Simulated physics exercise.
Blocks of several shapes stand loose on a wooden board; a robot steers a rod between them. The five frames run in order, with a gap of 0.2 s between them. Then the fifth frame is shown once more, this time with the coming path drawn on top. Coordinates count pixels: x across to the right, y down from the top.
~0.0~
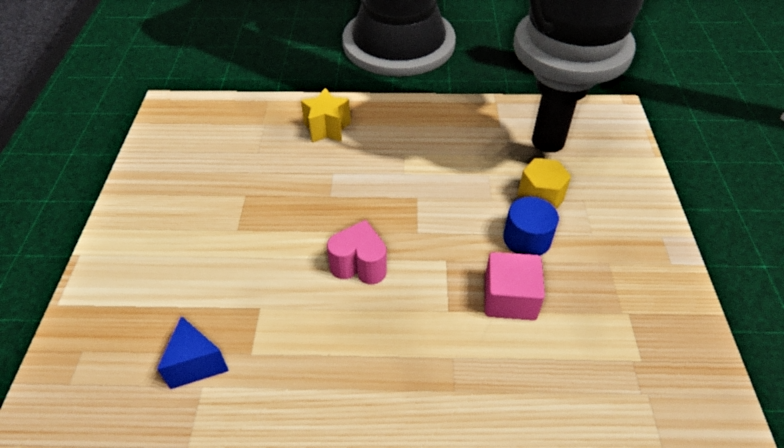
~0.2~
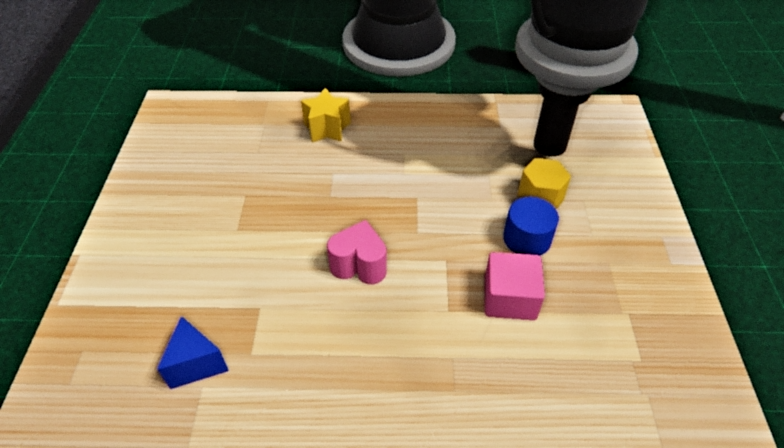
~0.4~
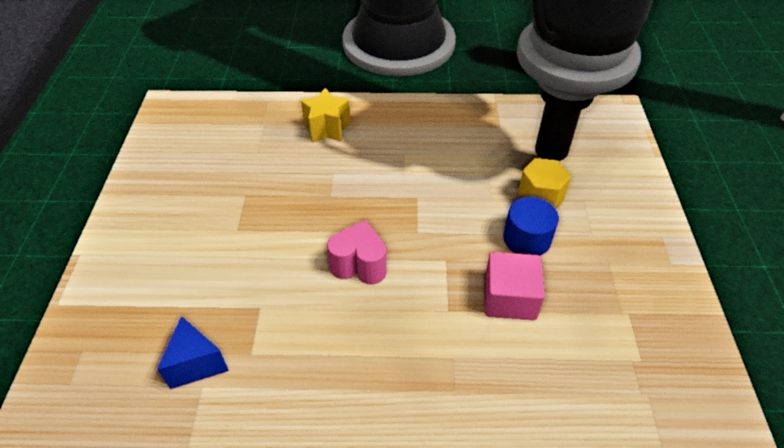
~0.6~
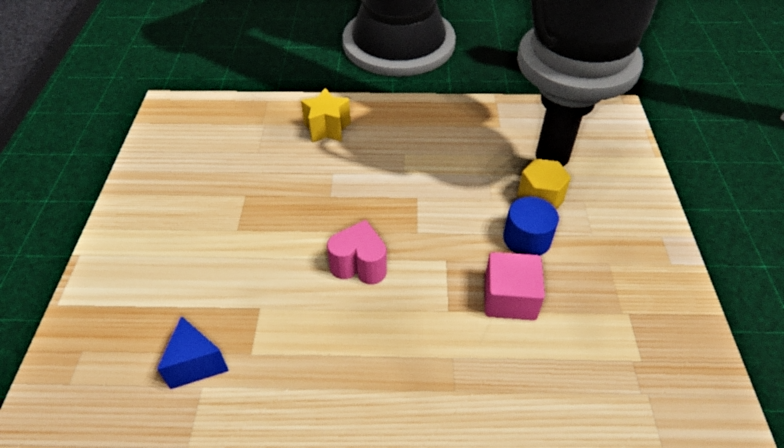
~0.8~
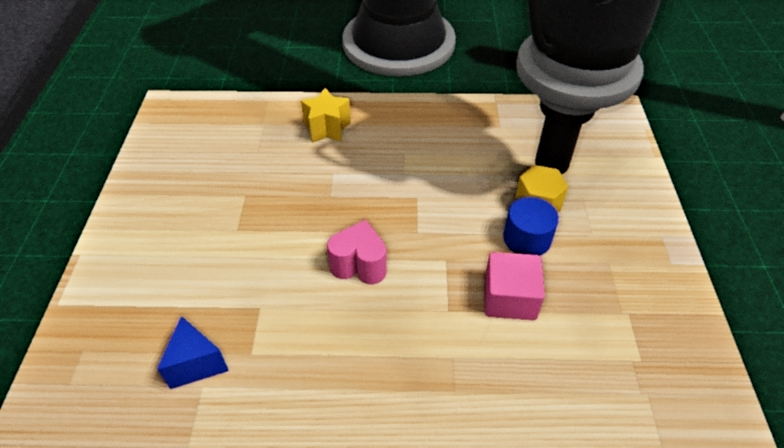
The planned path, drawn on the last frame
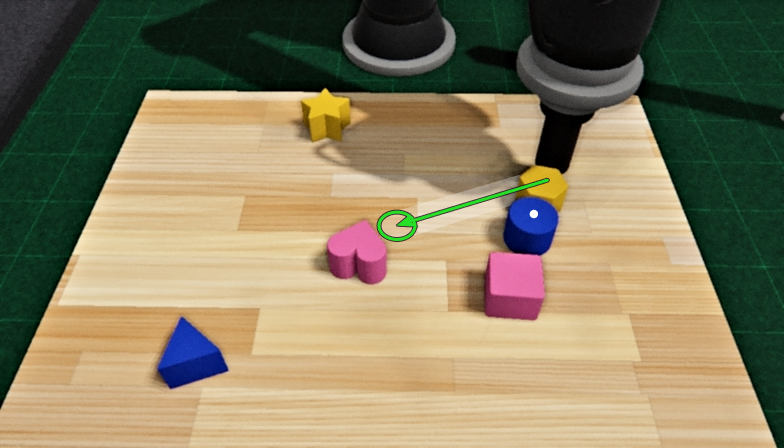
The clip opens on a wooden board with six loose blocks in yellow, blue and pink, a robot's dark rod standing just behind the yellow hexagon at the right. The rod creeps toward the hexagon, then nudges it slightly forward toward the blue circular block, while the other blocks stay still.
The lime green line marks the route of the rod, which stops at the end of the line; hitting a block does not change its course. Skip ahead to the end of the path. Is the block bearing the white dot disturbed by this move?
Here's my answer: The block bearing the white dot gets displaced.
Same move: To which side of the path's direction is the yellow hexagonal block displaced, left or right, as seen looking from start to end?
Well, taking the path from its start to its end as straight ahead, the yellow hexagonal block moves to the left.
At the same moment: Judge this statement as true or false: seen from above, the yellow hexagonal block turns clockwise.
It is false.
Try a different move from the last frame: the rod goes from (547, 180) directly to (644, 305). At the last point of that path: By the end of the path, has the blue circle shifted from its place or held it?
That block is shifted.
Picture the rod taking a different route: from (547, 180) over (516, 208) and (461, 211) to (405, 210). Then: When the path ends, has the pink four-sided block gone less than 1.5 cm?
No, I don't think so.
The line goes straight from (547, 180) to (397, 226); the dot is on the blue circle.
On the path given first. One third of the way, rod at (502, 179); blue circle at (529, 236); yellow hexagonal block at (508, 201), turned 40° anticlockwise.
Two thirds of the way, rod at (450, 194); pink four-sided block at (520, 278), turned 15° clockwise; blue circle at (531, 238); yellow hexagonal block at (494, 207), turned 80° anticlockwise.
At the end, rod at (397, 210); pink heart-shaped block unmoved; pink four-sided block at (520, 278), turned 15° clockwise; blue circle at (531, 238); yellow hexagonal block at (494, 207), turned 80° anticlockwise.
